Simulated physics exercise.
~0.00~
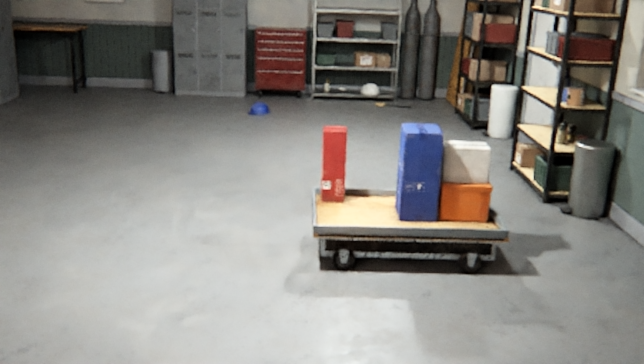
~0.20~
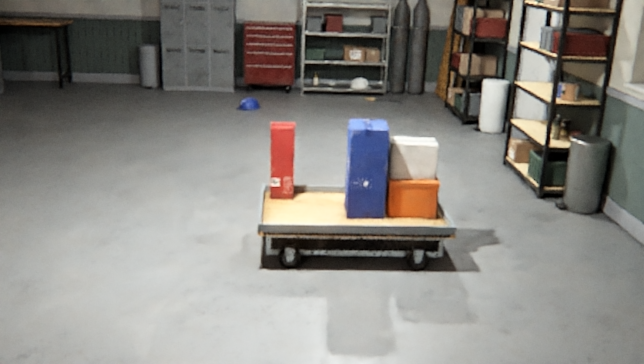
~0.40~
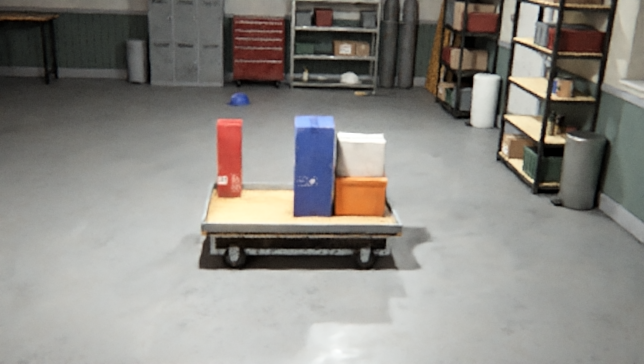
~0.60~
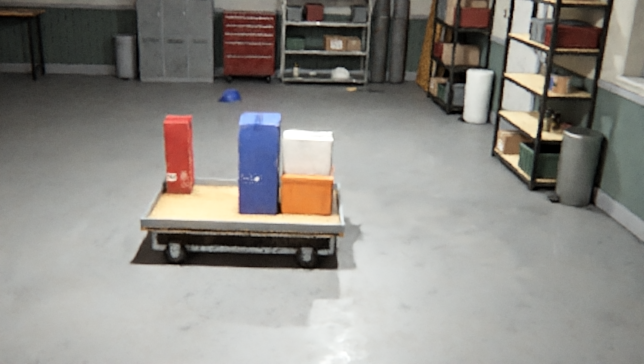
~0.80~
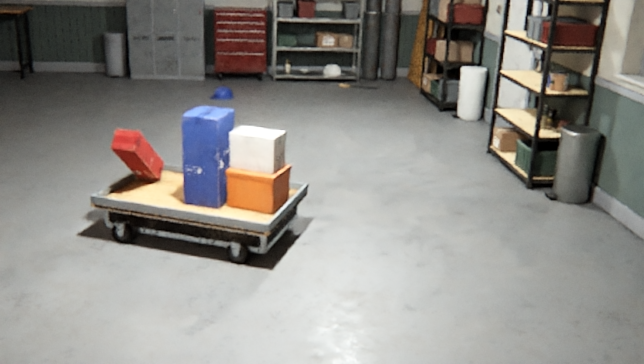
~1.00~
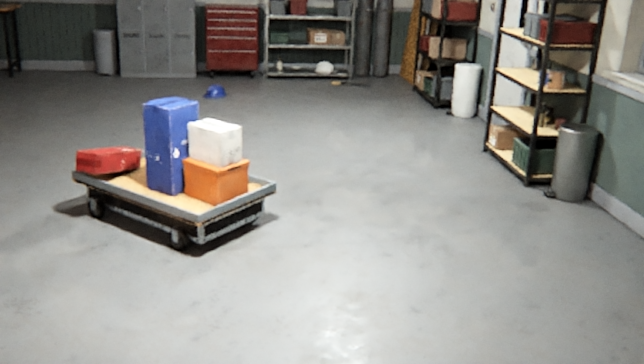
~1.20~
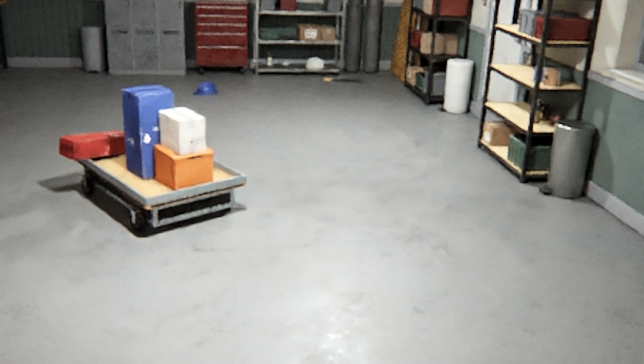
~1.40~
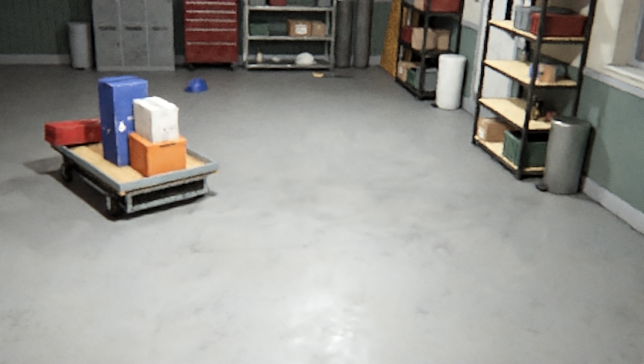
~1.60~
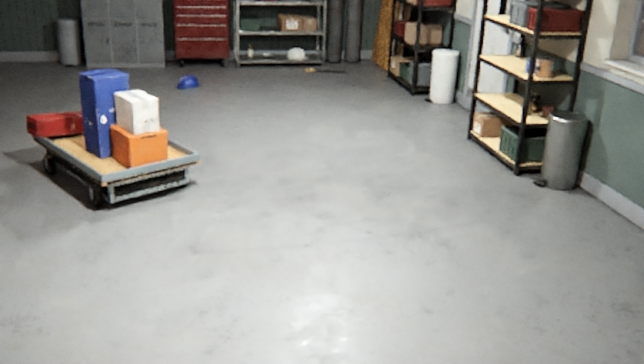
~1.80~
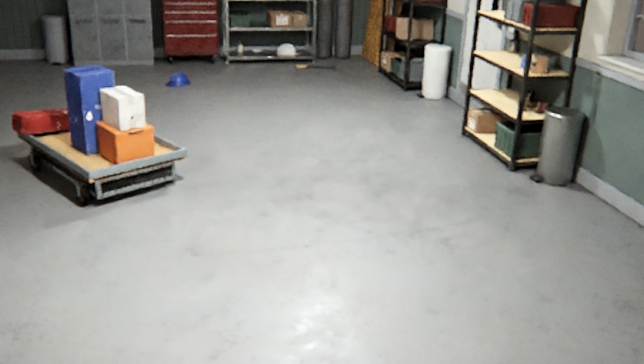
In the video, a flat cart carrying a red box, a blue box, and a white box atop an orange tote moves left across a workshop floor, then turns away; the red box tips over and ends on its side at the deck's left, the others still in place.
